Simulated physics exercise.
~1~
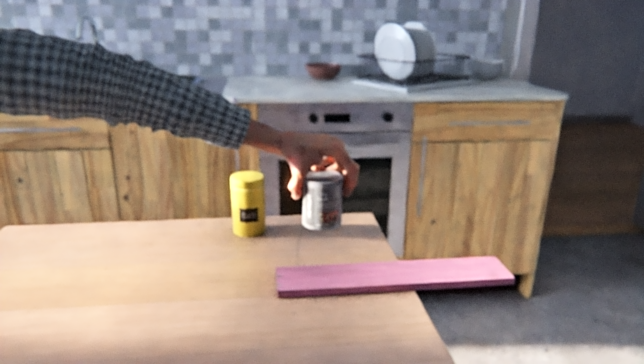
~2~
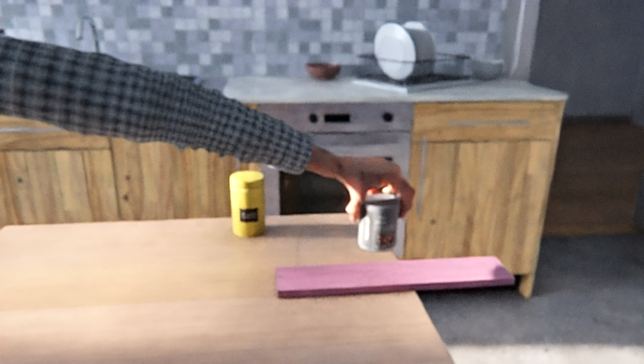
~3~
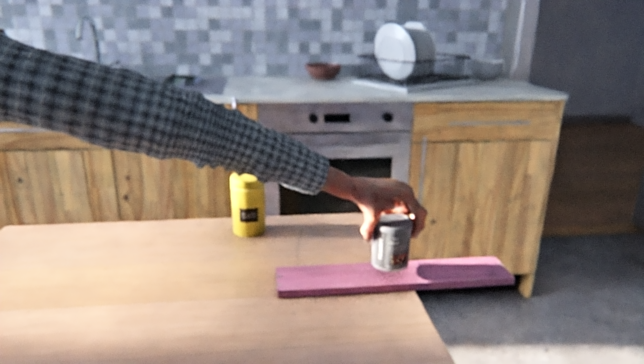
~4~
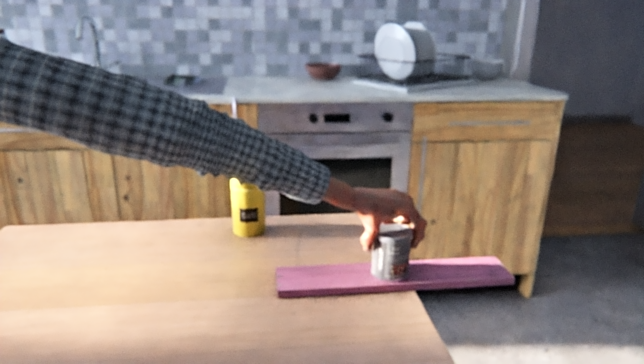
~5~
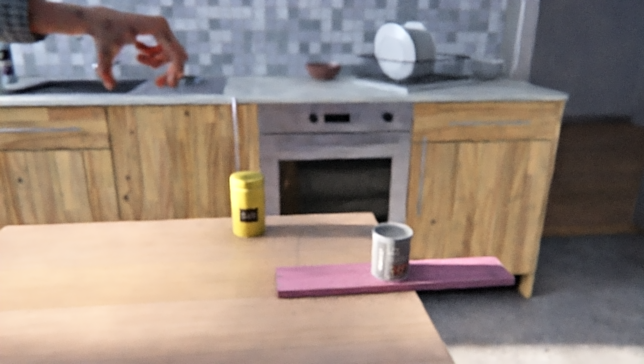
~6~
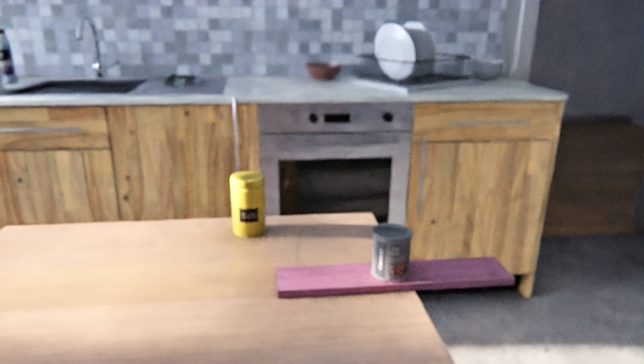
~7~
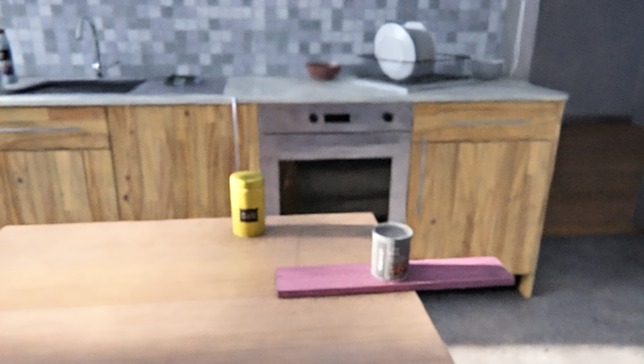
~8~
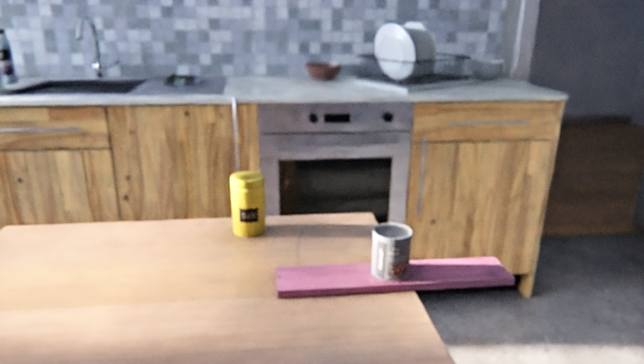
In a kitchen, a hand moved a small grey tin rightward from beside a yellow jar and lowered it onto a pink plank jutting over the table's end. The hand let go and withdrew, and the plank stayed balanced with the tin on it.
